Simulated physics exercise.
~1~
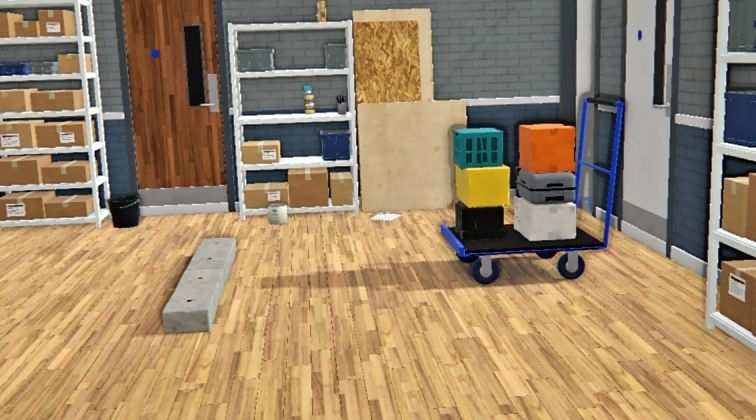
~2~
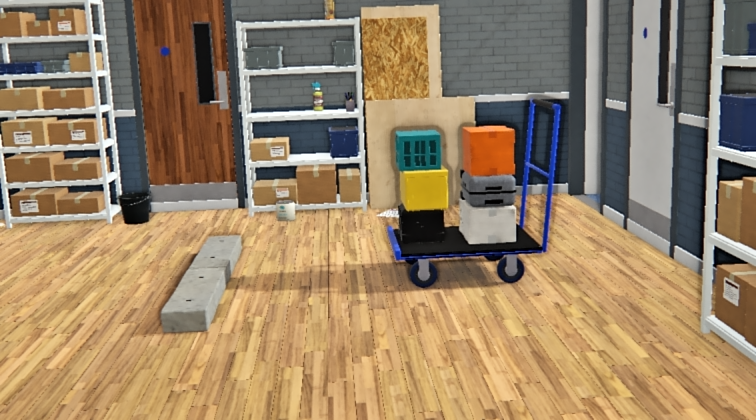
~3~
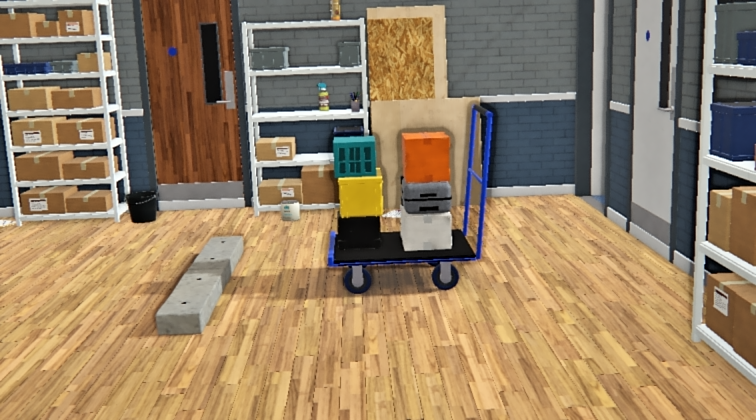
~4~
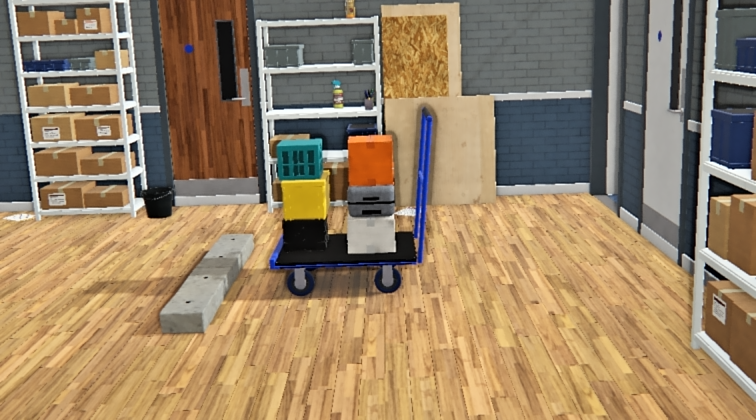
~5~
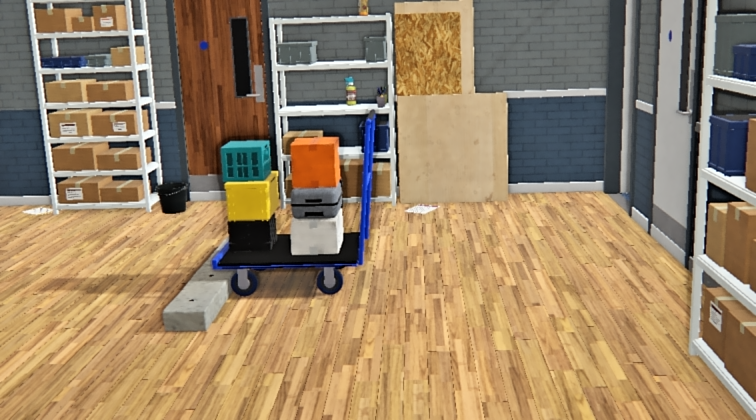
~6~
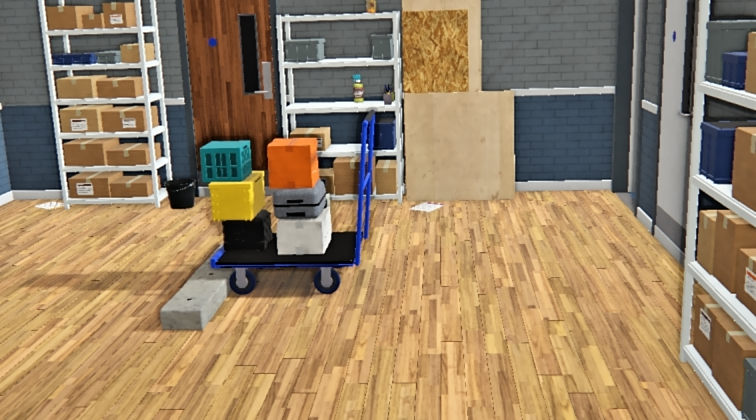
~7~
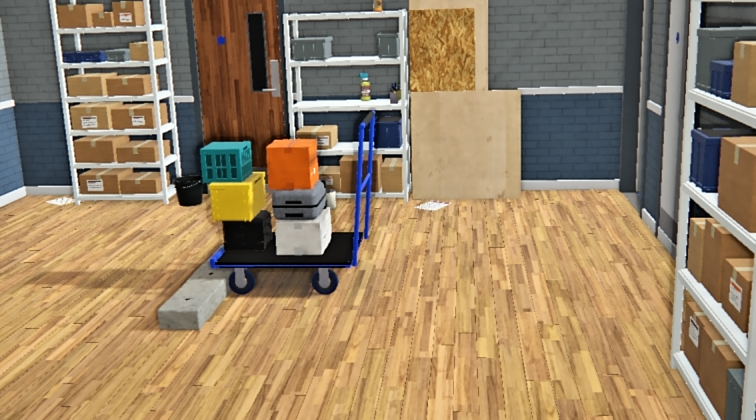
A blue-handled flat cart stacked with crates and boxes, including a teal crate and an orange carton, rolls left across a storeroom's wooden floor until it meets a low grey kerb and stops, its load slightly shifted but all still aboard.
